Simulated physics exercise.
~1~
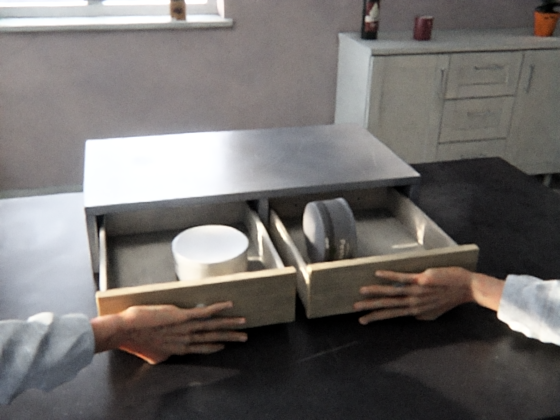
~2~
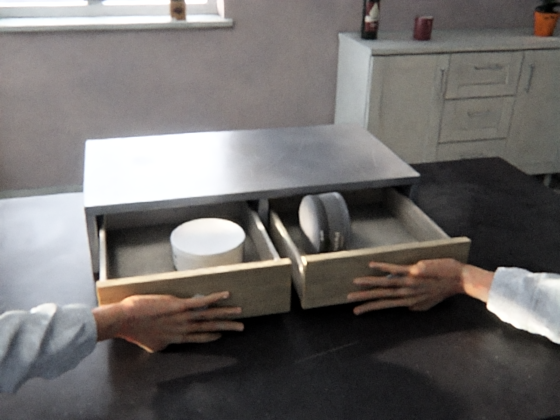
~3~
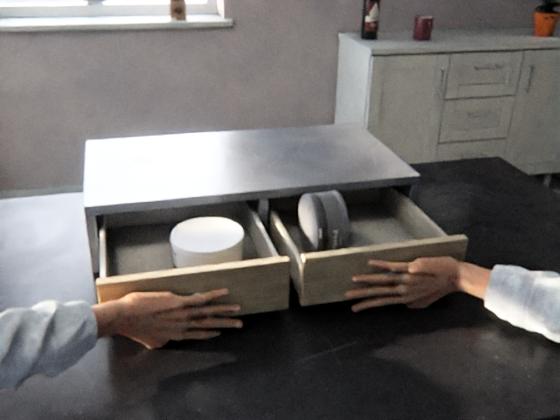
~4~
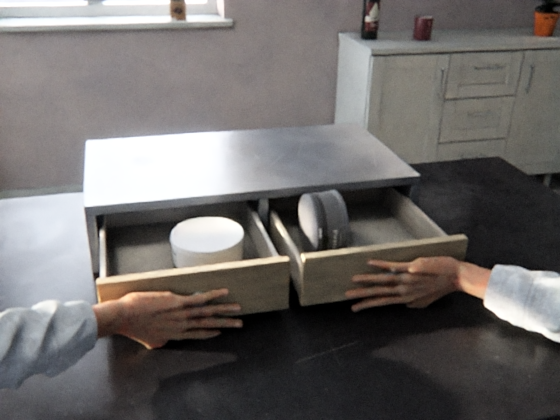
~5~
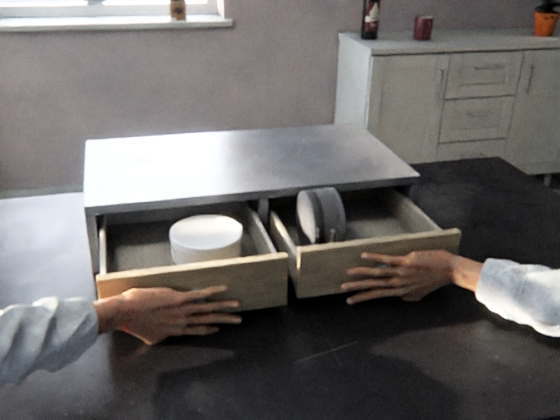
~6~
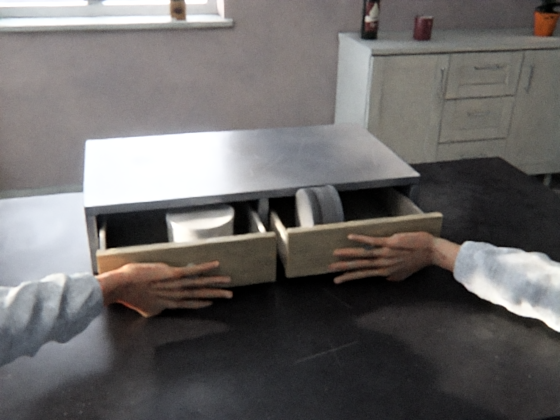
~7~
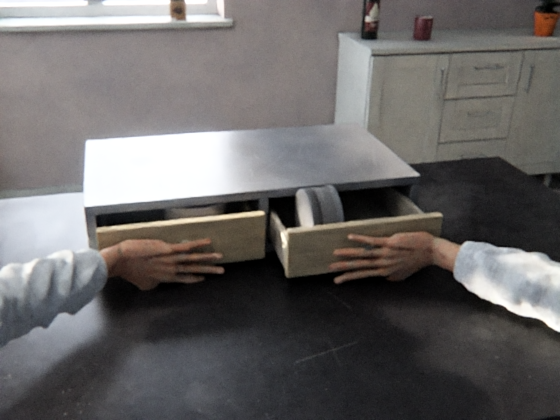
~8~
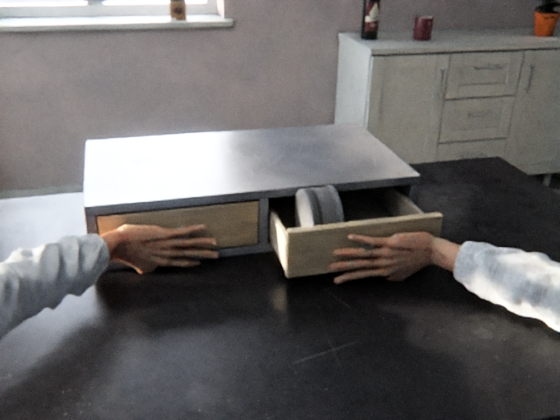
At the start, two drawers stand open side by side in a low grey chest on a dark table, a white tub in the left one and a grey tub in the right, with a hand resting against each front. The hands ease both drawers slightly inward. After a brief pause, the right drawer slides further in, and the left follows. The right drawer then stops partway, while the left hand keeps pushing its drawer, hiding the white tub. Finally the left drawer sits shut flush, but the right stays ajar with the grey tub still showing.
